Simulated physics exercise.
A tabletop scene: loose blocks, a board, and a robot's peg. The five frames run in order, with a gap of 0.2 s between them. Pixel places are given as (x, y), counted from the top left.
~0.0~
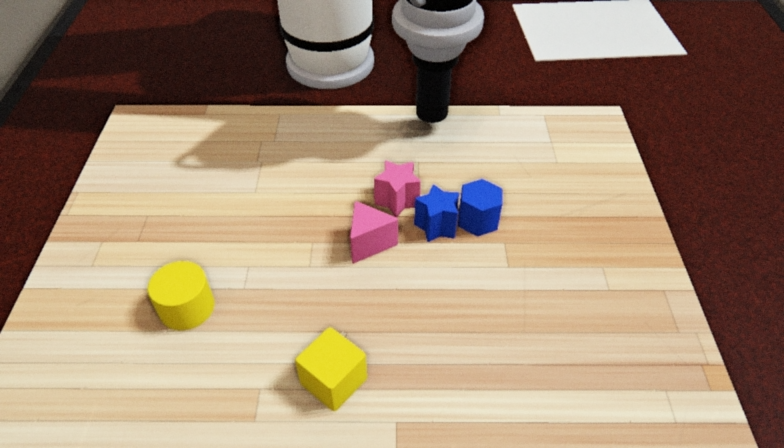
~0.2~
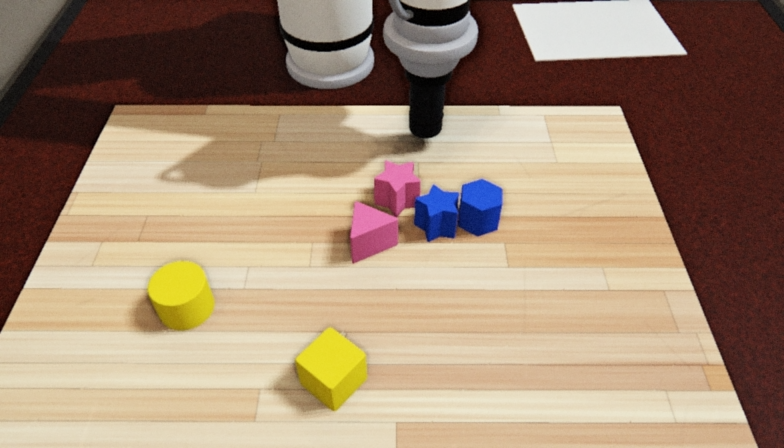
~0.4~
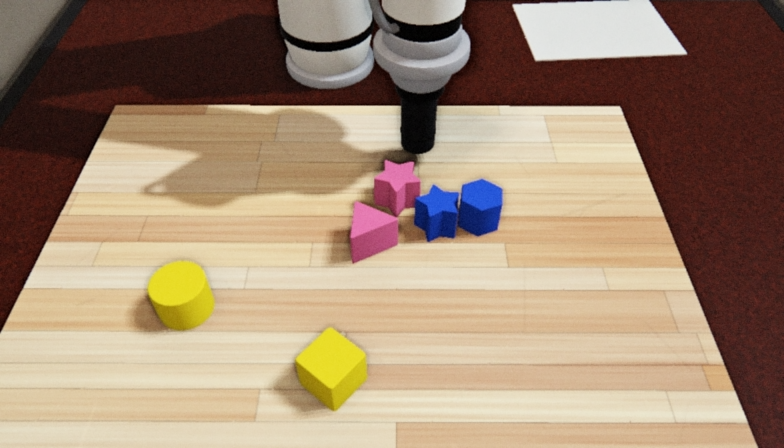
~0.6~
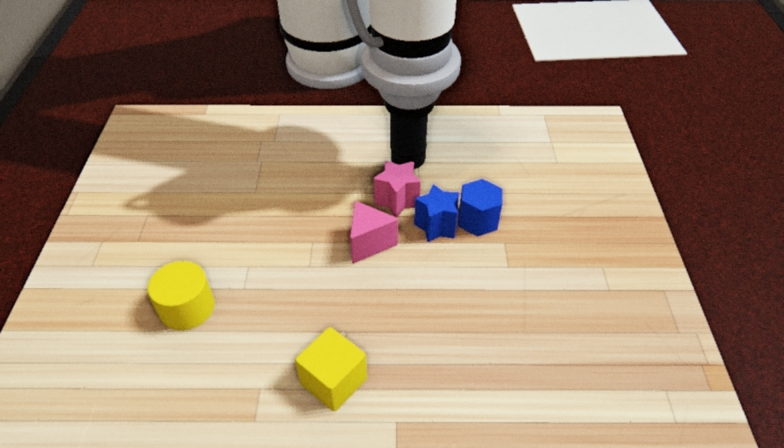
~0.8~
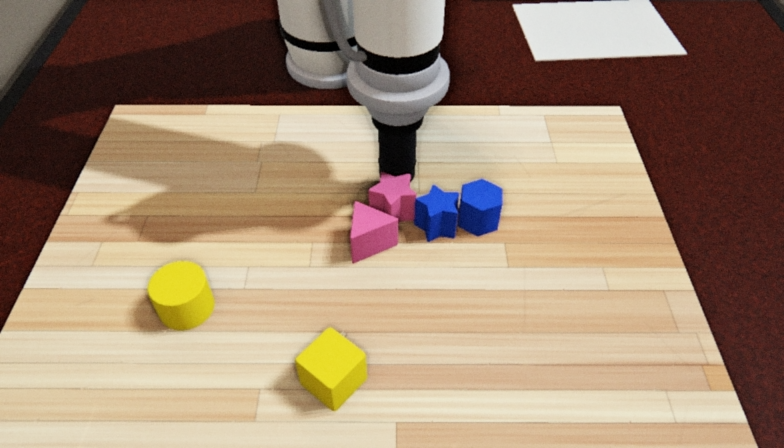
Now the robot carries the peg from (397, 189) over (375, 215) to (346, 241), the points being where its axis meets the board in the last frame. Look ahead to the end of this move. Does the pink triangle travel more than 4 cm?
I'd say yes.
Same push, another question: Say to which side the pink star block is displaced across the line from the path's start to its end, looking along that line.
Pushed left.
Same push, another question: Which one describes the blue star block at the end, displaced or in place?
At the moment the path ends, the blue star block still stands where it did.
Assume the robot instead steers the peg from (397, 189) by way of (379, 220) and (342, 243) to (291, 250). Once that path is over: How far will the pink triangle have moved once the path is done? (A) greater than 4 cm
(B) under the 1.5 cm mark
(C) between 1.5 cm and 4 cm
I choose A.
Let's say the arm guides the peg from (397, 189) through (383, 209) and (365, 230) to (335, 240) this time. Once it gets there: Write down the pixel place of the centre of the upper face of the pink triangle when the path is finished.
At pixel (353, 266).
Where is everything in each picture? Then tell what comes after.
In the first frame, tip of the peg (432, 114), middles of tops, pink triangle (368, 219), pink star block (398, 174), blue star block (439, 200).
In the second frame, peg (425, 129), nothing pushed.
In the third frame, peg (418, 144), nothing pushed.
In the fourth frame, peg (408, 160), nothing pushed.
In the fifth frame, peg (397, 175), pink triangle (368, 219), pink star block (393, 186), blue star block (439, 200).
The first path, step by step. Halfway along, peg (374, 203); pink triangle (360, 241); pink star block (379, 216), turned 15° anticlockwise.
At the end, peg (345, 228); pink triangle (357, 268), turned 25° anticlockwise; pink star block (364, 238), turned 40° anticlockwise; blue star block unmoved.
